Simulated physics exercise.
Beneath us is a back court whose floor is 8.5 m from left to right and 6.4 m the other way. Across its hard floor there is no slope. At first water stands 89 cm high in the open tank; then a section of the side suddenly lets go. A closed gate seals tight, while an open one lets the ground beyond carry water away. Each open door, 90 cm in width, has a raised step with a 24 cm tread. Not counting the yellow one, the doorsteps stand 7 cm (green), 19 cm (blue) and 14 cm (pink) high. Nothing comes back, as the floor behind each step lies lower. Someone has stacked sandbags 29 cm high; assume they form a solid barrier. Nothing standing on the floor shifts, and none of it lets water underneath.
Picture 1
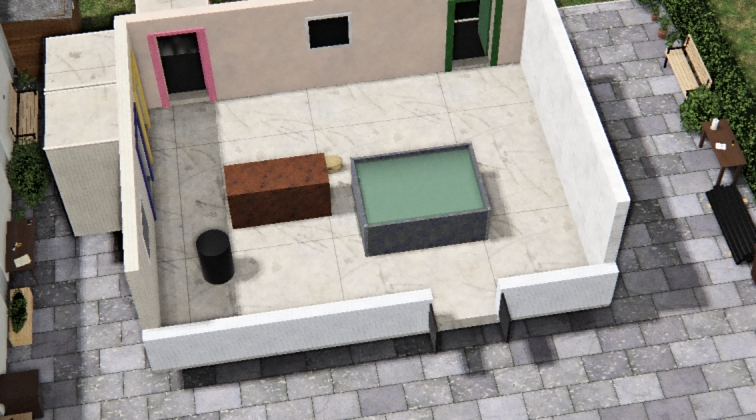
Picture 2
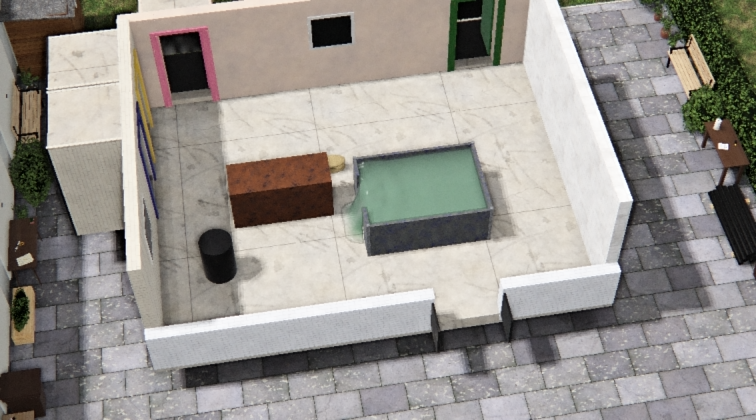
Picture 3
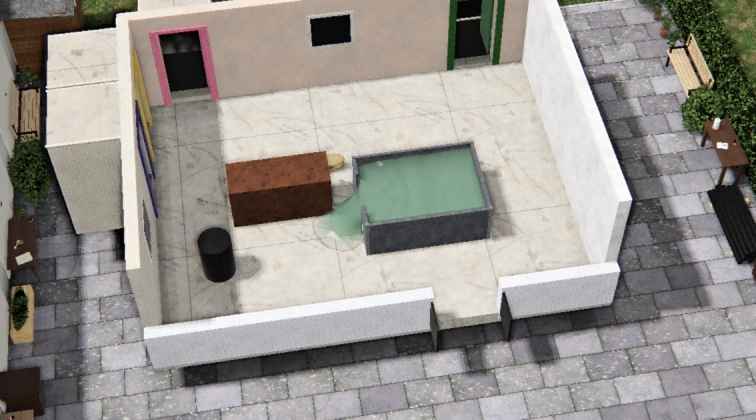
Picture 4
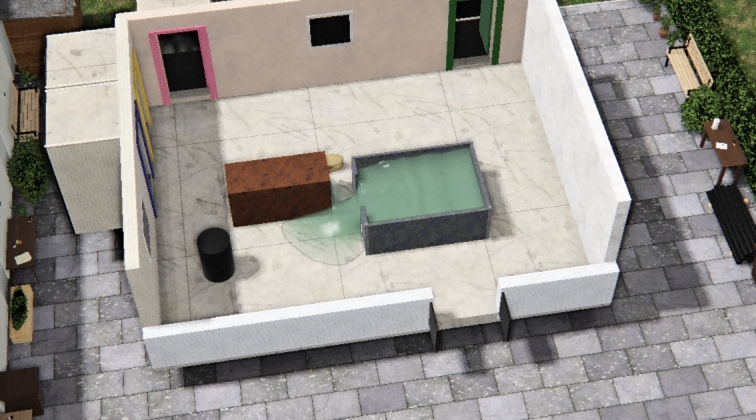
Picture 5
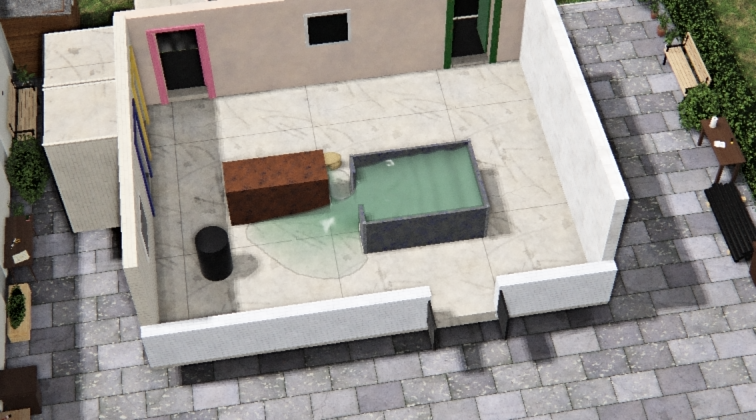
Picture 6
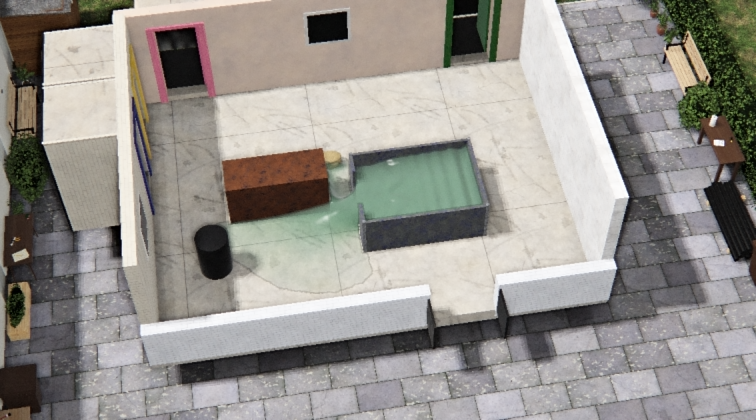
Walled courtyard seen from above, with green water pouring from an open tank's left side and spreading across the pale floor.
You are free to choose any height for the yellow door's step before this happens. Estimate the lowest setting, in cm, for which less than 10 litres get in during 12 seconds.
Around 12 cm.
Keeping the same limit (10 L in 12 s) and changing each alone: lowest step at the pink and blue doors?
About 19 cm at pink and about 12.0 cm at blue.
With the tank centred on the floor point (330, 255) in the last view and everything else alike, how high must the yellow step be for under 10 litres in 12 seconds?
Roughly 18 centimetres.
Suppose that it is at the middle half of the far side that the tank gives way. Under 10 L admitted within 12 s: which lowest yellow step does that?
A minimum of about 19 cm.
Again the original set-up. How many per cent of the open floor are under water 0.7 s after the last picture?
Close to 25 per cent of it is wet.
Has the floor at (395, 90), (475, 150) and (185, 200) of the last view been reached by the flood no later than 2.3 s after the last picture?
Status: Submerged / submerged / submerged.
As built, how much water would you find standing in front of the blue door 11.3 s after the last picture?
Some 5.5 cm.
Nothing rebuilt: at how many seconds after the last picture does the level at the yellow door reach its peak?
I'd say near 7.5 seconds.
Then, 0.7 s after the last picture water covers 25 % of the floor, deepest (44 cm) near (350, 222); it has not reached the yellow door.
Then, 2.3 s after the last picture water covers 50 % of the floor, deepest (39 cm) near (158, 292); 3 cm at the yellow door, 0 litres in over its 15 cm step.
Then, 11.3 s after the last picture water covers 100 % of the floor, deepest (12 cm) near (538, 118); 10 cm at the yellow door, 1 litre in over its 15 cm step.
At the yellow door as built, the water peaked near 15 cm, 7.3 s after the last picture.
With a step of 10.5 cm, 23 litres would have come in within the 12 s; with 14 cm, 3 litres. So under 10 litres takes about 12 cm.
